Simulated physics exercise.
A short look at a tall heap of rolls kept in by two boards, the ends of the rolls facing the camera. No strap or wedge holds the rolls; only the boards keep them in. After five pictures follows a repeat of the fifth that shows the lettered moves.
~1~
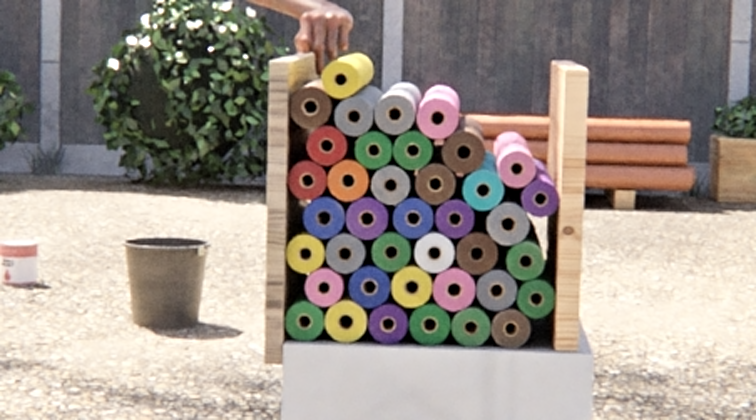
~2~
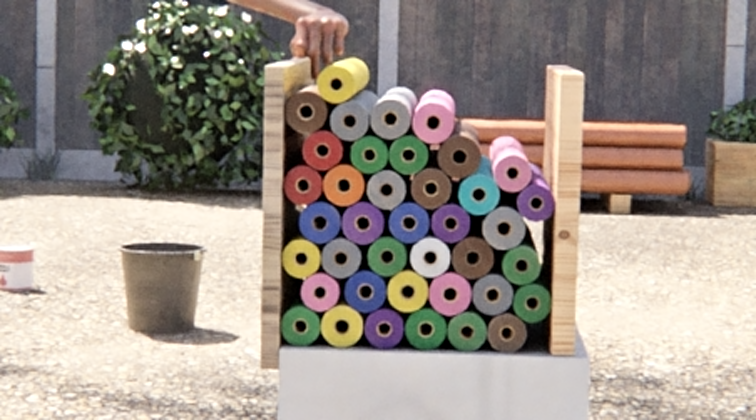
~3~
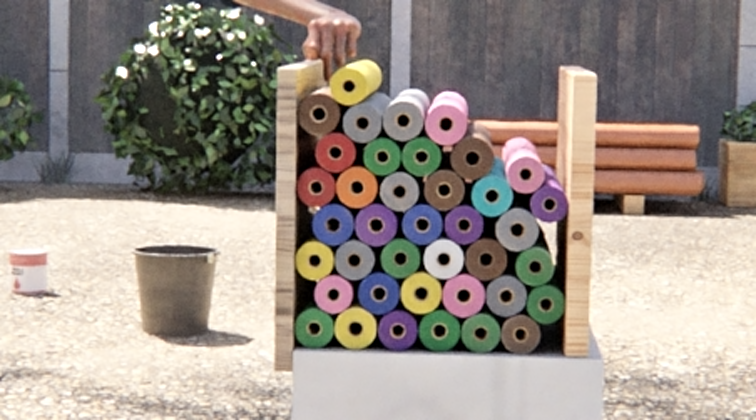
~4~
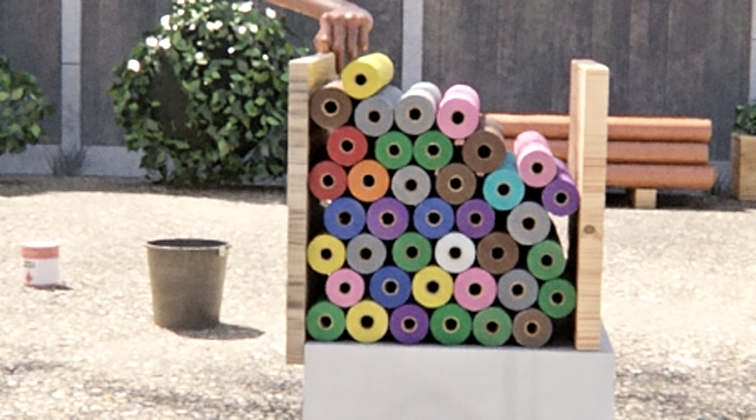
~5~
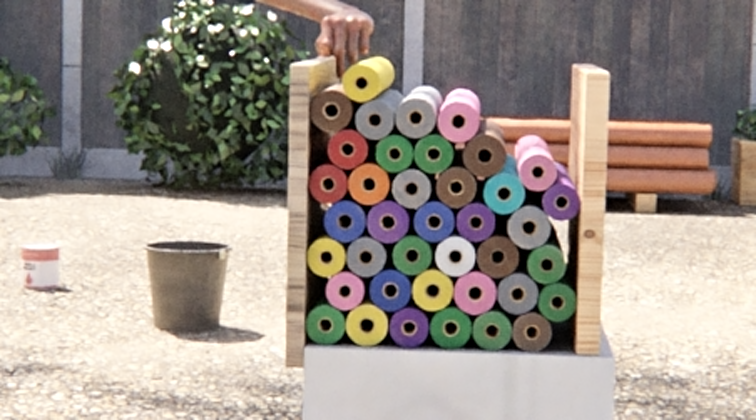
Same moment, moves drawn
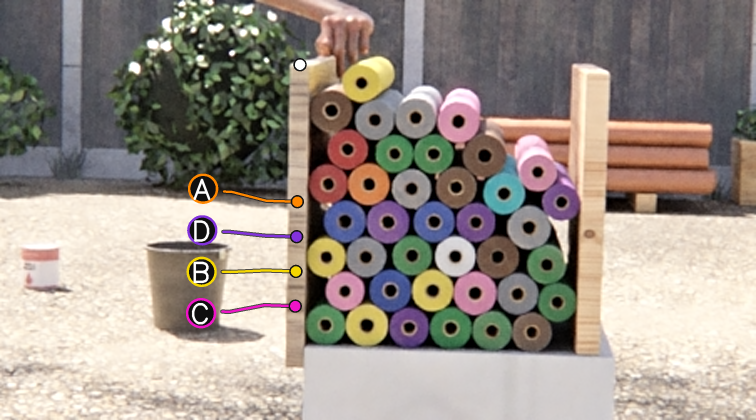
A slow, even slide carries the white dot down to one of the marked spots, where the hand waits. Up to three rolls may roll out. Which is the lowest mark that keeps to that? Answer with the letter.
Stop at A.
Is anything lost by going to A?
At A: Yes.
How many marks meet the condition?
The number is one.
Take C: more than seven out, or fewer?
It loses more than seven.
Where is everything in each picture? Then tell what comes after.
The first frame shows a yellow roll (412, 287); a blue roll (324, 218); a green roll (525, 261).
The second frame shows a green roll (521, 265); a grey roll (504, 229).
The third frame shows a purple roll (549, 204); a pink roll (526, 174).
The fourth frame shows side board (314, 196); a green roll (326, 322).
The fifth frame shows a brown roll (532, 332); a yellow roll (433, 290); a blue roll (345, 221).
On the marked copy, A at (297, 202); B at (296, 271); C at (295, 306); D at (296, 237); the white dot at (300, 65).
With A. Early on, top of the board (309, 128).
Further on, top of the board (308, 199).
At the end, top of the board (308, 201), two out over the board.
As for the rest, B more than three out over the board; C more than three out over the board; D more than three out over the board.
